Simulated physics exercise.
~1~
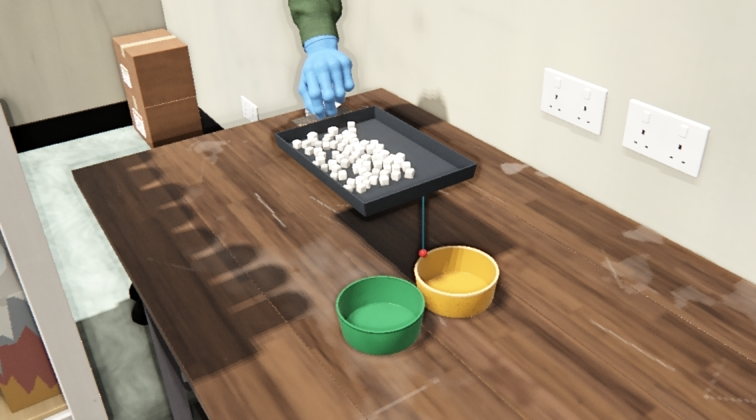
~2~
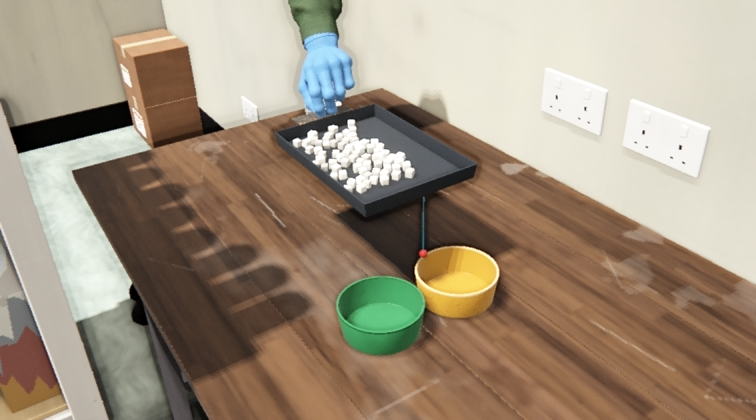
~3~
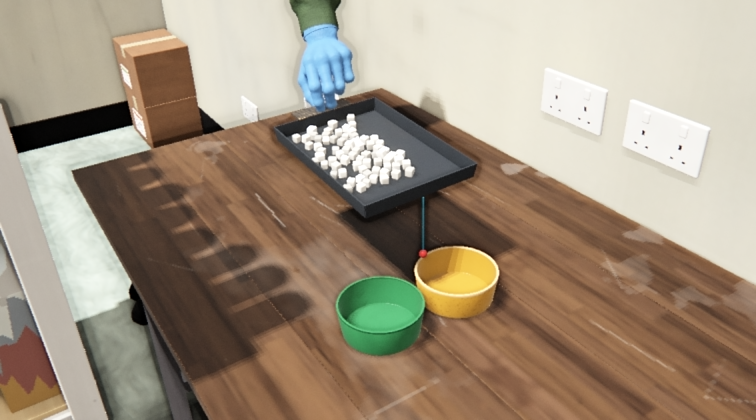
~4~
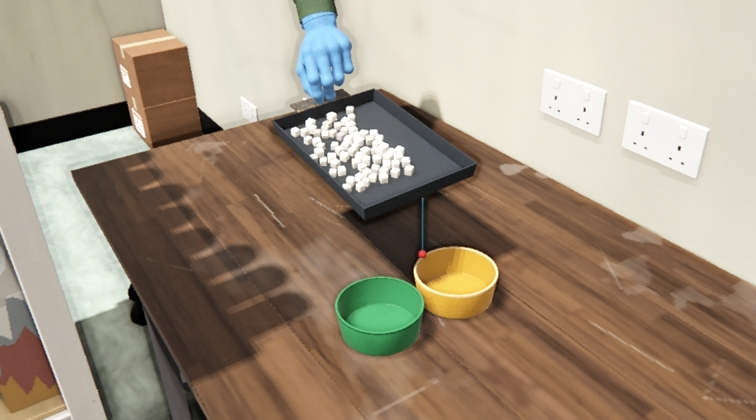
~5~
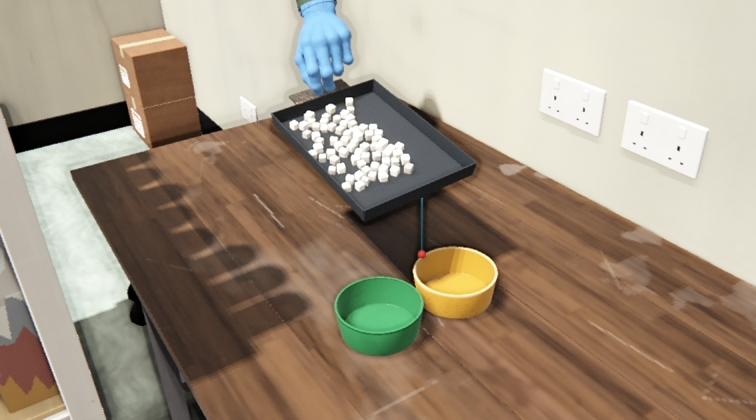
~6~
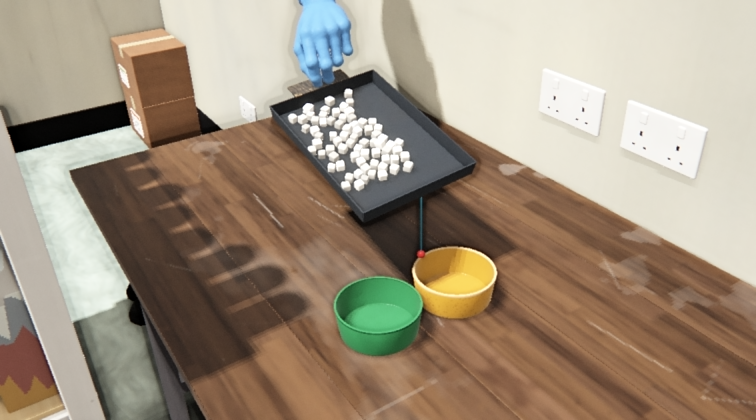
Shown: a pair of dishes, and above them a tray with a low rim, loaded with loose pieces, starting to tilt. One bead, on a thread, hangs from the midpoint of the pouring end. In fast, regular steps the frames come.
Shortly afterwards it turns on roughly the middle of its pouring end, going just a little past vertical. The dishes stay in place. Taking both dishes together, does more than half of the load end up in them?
Yes.
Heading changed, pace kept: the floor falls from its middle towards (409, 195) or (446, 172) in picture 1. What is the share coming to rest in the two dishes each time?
In order, some 60 % and some 40 %.
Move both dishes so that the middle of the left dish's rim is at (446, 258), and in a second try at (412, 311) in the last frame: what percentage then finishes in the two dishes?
Trial 1 near 0 percent, trial 2 near 40 percent.
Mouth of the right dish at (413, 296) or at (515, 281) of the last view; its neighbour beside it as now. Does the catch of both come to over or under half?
Catch, run one: Past the halfway mark; run two: Below the halfway mark.
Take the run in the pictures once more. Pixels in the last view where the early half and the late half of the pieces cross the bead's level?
Initially about (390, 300); subsequently about (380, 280).
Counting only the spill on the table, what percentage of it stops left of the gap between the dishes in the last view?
That would be roughly 70 per cent.
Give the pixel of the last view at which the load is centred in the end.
Once it all stops, the middle lies near (383, 330).
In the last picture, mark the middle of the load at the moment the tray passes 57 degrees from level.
The centre of the load shows up near (370, 176) in the last view.
Shortly afterwards, tray tipped steeply; the whole lot on the tray.
Next, tray tipped right over; the whole lot on the tray.
Some moments later, tray tipped past a quarter turn; near two thirds in the left dish; a little in the right dish; near a quarter outside both; only a few in the air.
In the end, tray tipped past a quarter turn; near two thirds in the left dish; a little in the right dish; near a quarter outside both.
